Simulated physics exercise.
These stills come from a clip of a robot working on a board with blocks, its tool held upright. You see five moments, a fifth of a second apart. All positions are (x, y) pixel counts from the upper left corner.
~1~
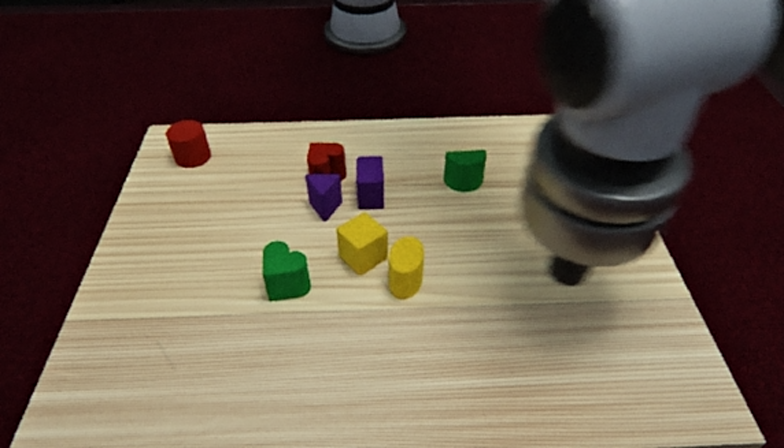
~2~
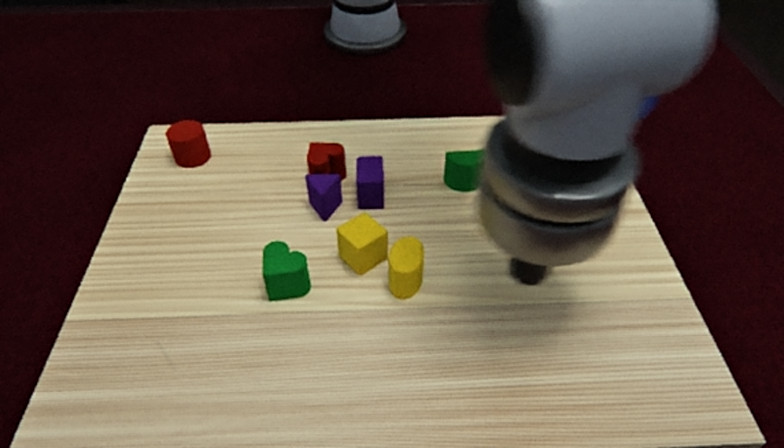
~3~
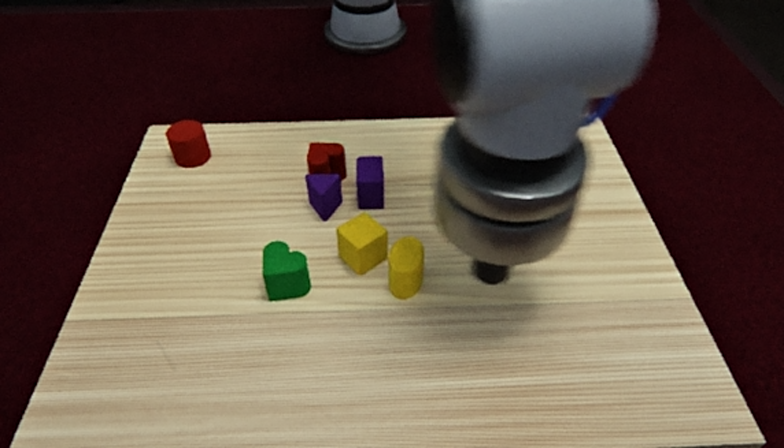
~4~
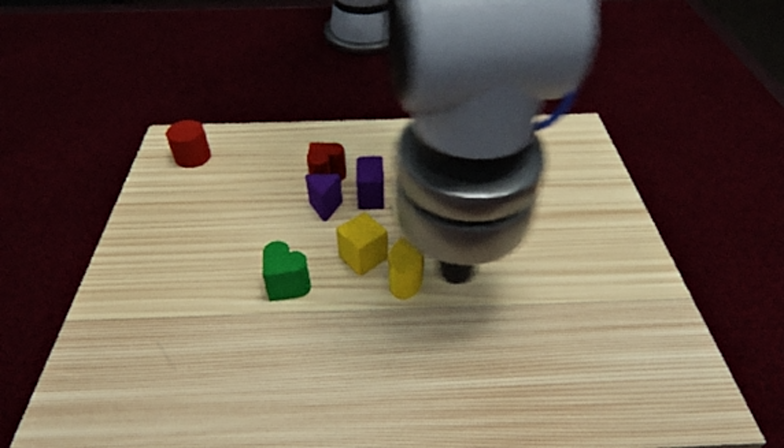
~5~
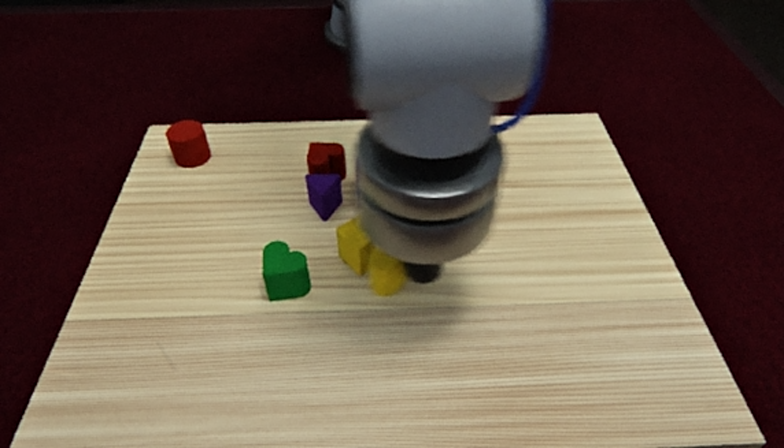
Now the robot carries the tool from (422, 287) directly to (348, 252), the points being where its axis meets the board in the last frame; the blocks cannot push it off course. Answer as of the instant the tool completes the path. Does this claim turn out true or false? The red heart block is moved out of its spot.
False.
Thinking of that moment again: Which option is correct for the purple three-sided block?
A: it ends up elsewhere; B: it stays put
It's A.
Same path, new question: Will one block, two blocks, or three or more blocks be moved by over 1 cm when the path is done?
Put simply, three or more blocks are moved more than 1 cm.
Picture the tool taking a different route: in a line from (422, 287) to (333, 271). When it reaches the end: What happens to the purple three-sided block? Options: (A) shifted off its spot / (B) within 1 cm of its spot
Option A.
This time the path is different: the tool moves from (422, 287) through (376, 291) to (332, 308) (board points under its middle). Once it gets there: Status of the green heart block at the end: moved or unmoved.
At the end of the path, it will still be in place.
The first path, step by step. Halfway along, tool at (383, 252); yellow square at (329, 212); yellow elliptical block at (350, 233).
At the end, tool at (346, 236); purple three-sided block at (306, 175), turned 65° clockwise; red heart block in place; yellow square at (292, 199); yellow elliptical block at (312, 218).
